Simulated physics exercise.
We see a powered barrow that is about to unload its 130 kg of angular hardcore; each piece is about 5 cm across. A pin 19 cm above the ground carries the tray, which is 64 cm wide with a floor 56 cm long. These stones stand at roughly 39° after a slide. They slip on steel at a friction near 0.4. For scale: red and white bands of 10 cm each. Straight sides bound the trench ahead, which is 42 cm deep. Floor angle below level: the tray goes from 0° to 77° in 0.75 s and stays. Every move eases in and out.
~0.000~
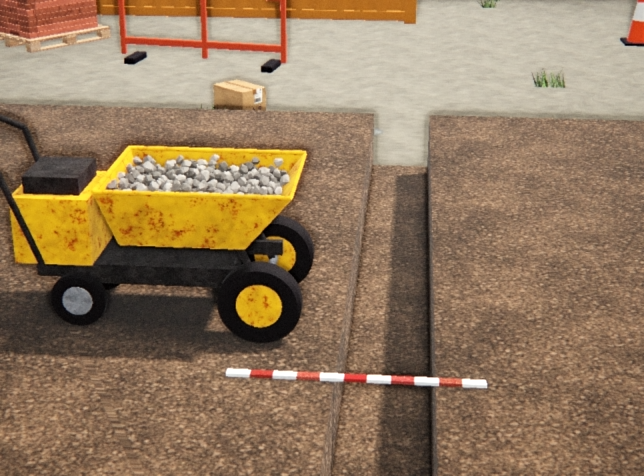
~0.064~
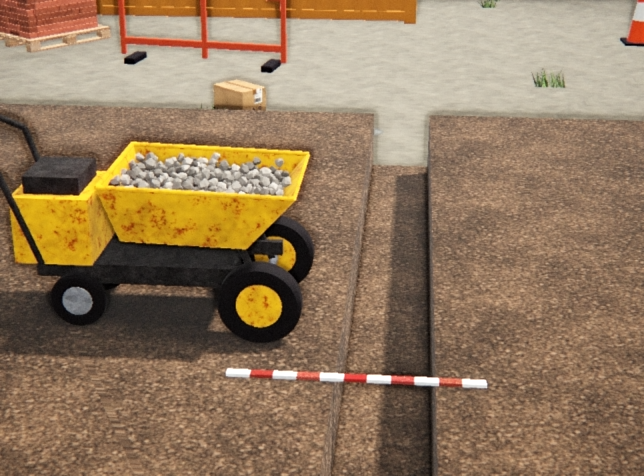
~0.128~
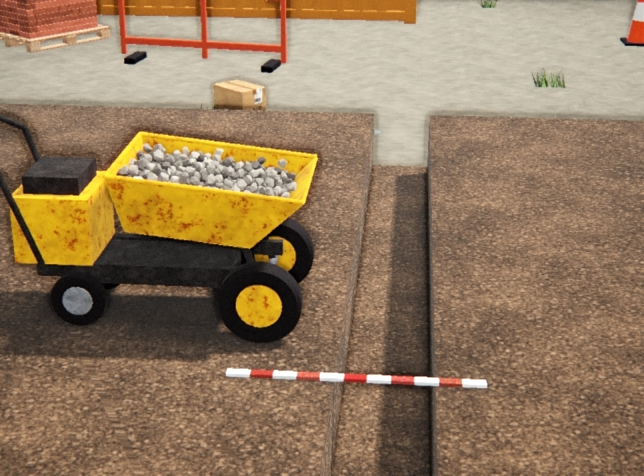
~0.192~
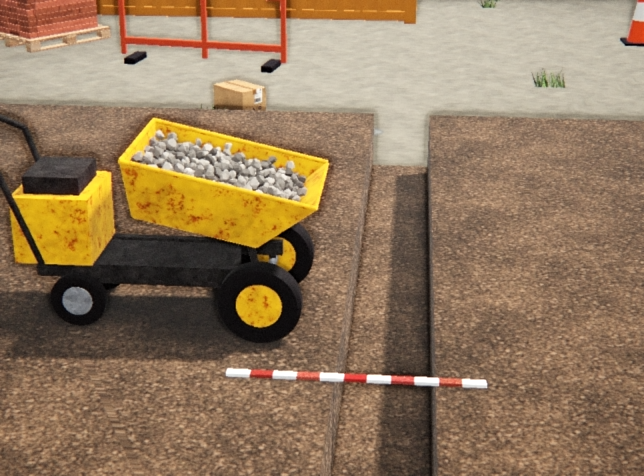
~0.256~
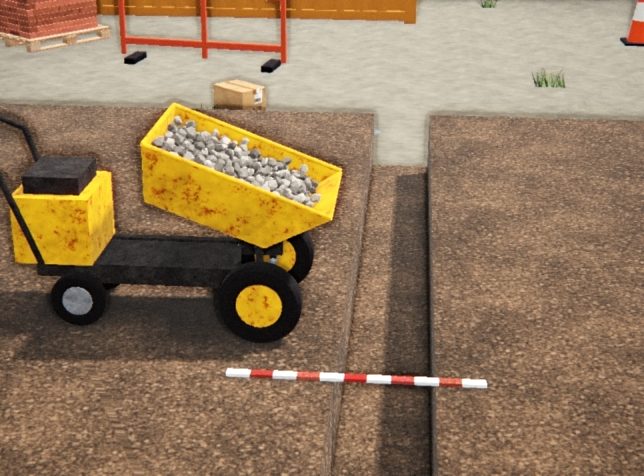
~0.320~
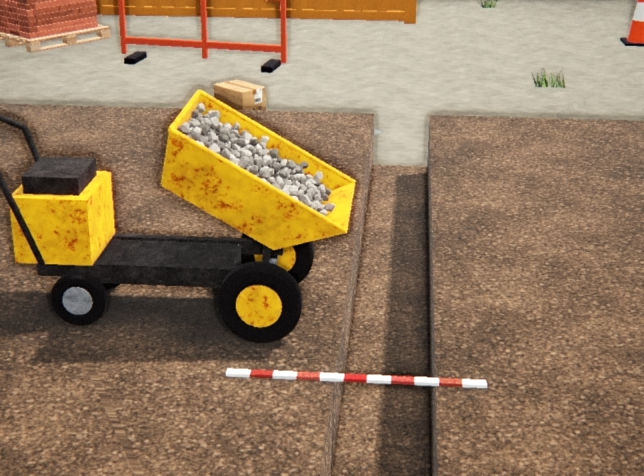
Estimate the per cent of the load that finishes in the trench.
Roughly 66 percent.
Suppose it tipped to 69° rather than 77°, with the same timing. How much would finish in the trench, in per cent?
Roughly 60% would end there.
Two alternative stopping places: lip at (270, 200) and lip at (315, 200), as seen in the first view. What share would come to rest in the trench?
From the first place around 85 per cent, from the other around 40.
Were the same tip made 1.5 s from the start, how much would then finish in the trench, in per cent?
Then roughly 85 percent.
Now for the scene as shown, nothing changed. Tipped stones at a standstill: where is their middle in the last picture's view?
The tipped stones centre close to (418, 376).
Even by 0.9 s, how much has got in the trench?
Roughly 30 percent of the load.
After 0.6 s the floor is at 65°; 100 % in the tray; the foremost stones are at (379, 258).
After 0.9 s the floor is at 77°; 53 % in the tray, 30 % in the trench, 18 % past the trench; the foremost stones are at (477, 320).
After 1.2 s the floor is at 77°; 9 % in the tray, 56 % in the trench, 35 % past the trench; the foremost stones are at (618, 318).
After 3.2 s the floor is at 77°; 0 % in the tray, 66 % in the trench, 34 % past the trench; the foremost stones are past the picture's edge.
